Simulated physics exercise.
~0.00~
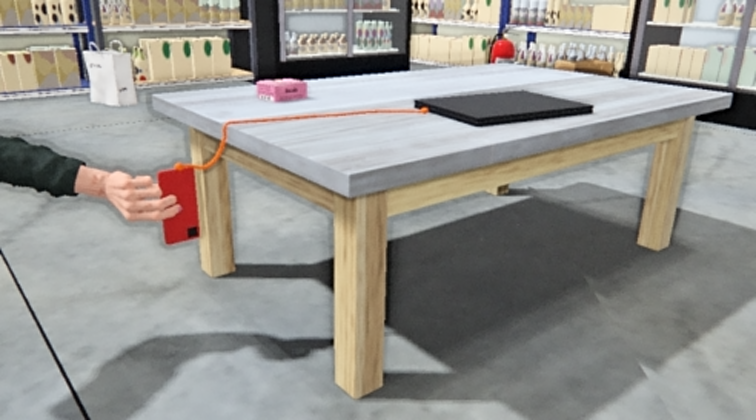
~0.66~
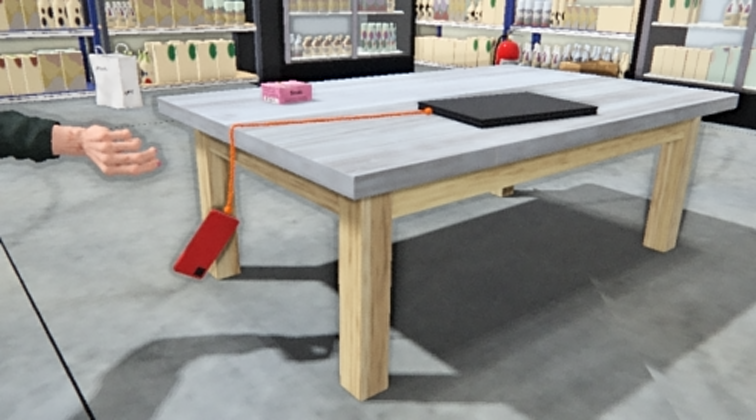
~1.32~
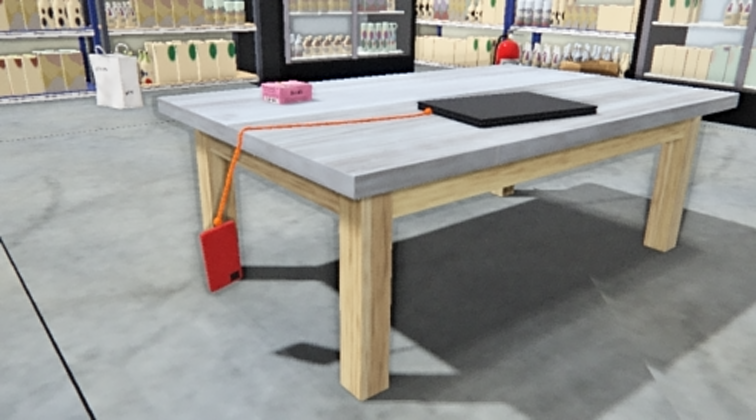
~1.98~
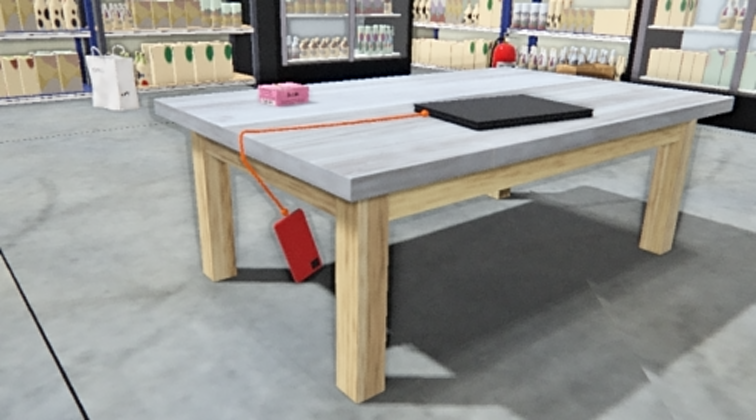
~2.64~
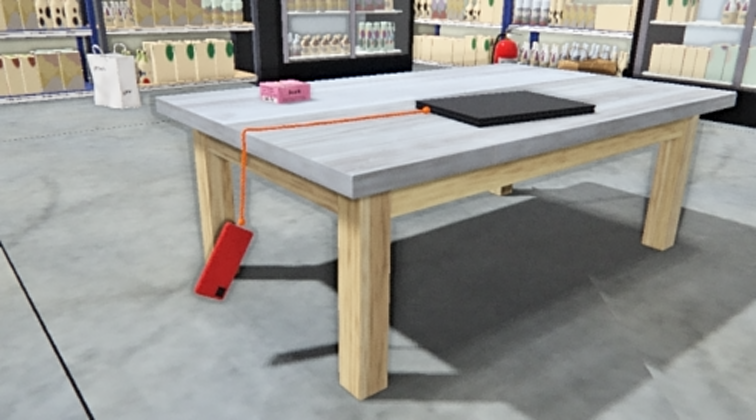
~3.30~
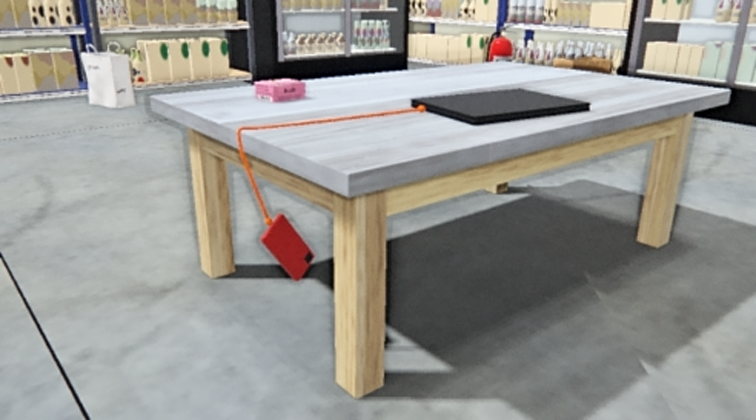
Red phone tied to an orange cord dropping from a hand, then swinging beneath the table edge, laptop and pink box staying still.
